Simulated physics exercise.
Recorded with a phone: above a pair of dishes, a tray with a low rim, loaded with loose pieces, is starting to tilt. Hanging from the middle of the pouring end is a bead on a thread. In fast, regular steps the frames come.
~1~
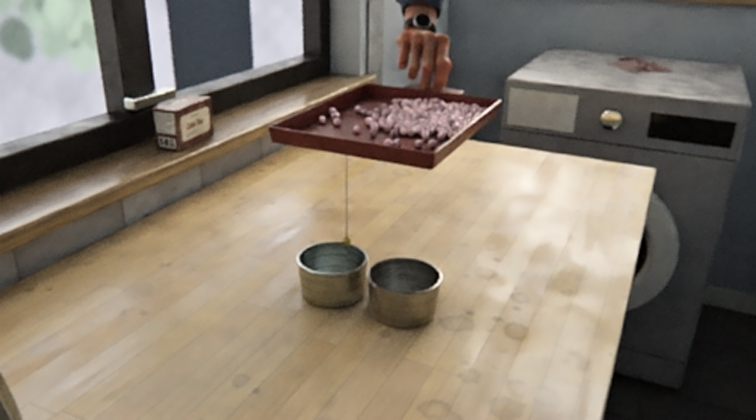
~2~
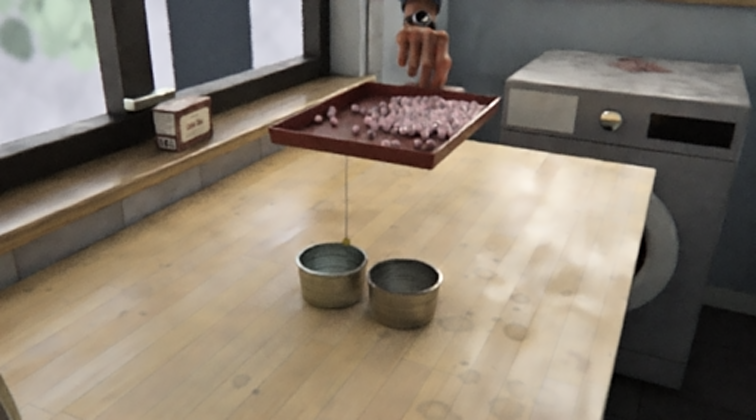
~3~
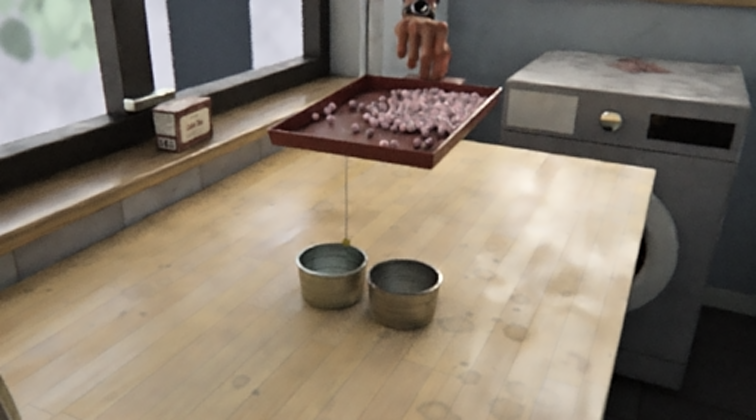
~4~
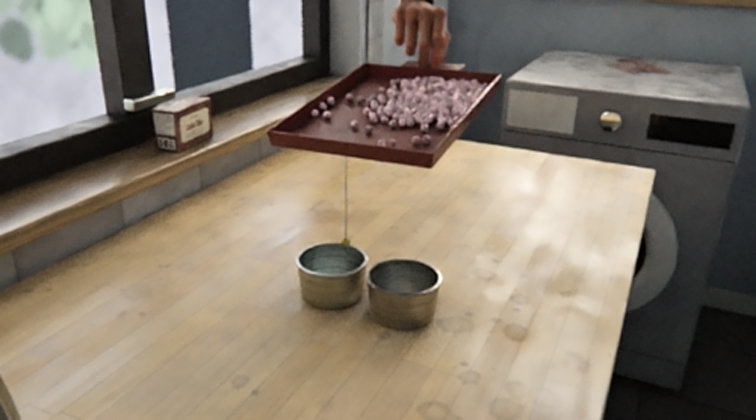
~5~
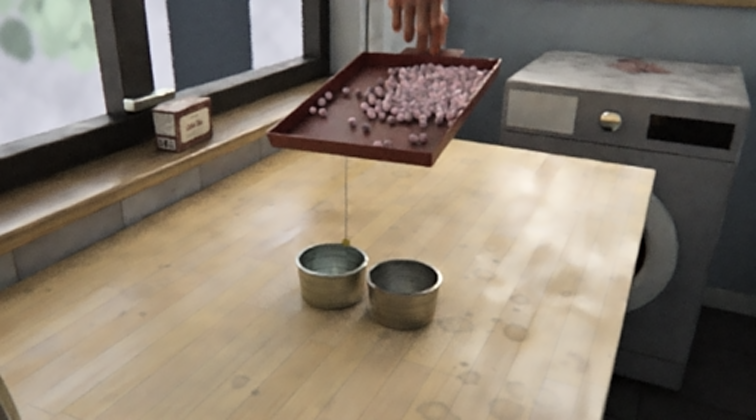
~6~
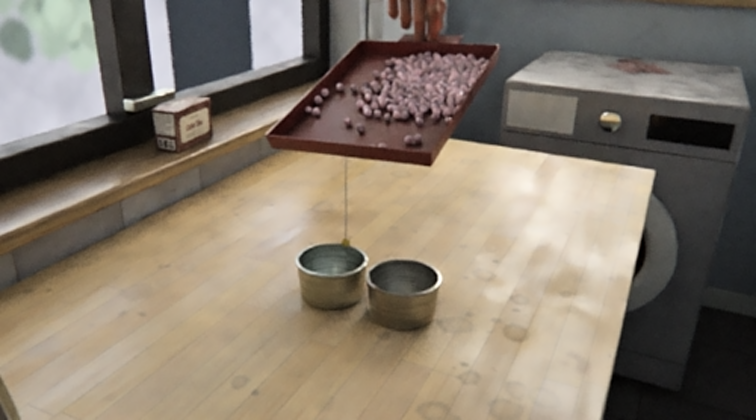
A hand tilts a red tray of pink pearls above two small metal dishes.
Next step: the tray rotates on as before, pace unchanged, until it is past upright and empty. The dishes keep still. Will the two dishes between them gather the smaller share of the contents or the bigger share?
So the dishes get the minority of the load, I reckon.
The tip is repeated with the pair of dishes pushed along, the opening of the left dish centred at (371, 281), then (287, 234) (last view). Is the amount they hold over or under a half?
At place one not up to half; at place two not up to half.
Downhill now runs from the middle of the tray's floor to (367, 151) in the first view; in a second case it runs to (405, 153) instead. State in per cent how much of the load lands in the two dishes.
First heading roughly 30 %, second roughly 80 %.
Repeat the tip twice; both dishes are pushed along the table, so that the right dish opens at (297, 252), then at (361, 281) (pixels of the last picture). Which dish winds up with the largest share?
In the first try it's the one on the right, and in the second it's the one on the left.
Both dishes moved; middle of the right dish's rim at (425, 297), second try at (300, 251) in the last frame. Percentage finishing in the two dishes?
20 %, 30 %.
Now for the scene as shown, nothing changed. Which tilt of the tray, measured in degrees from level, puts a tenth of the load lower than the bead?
Approx. reading: About 60°.
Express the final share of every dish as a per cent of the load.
About 10 % ends in the left dish and about 0 % in the right dish.
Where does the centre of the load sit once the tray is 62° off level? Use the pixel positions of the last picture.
Near (326, 141).
Soon, tray tipped steeply; most on the tray; a stray few in the left dish; a small part outside both; a small part in the air.
A while on, tray tipped past a quarter turn; about a third on the tray; a small part in the left dish; about a quarter outside both; about a third in the air.
Towards the end, tray tipped past a quarter turn; a small part in the left dish; most outside both.
Finally, tray tipped past a quarter turn; none in the right dish; a small part in the left dish; most outside both.
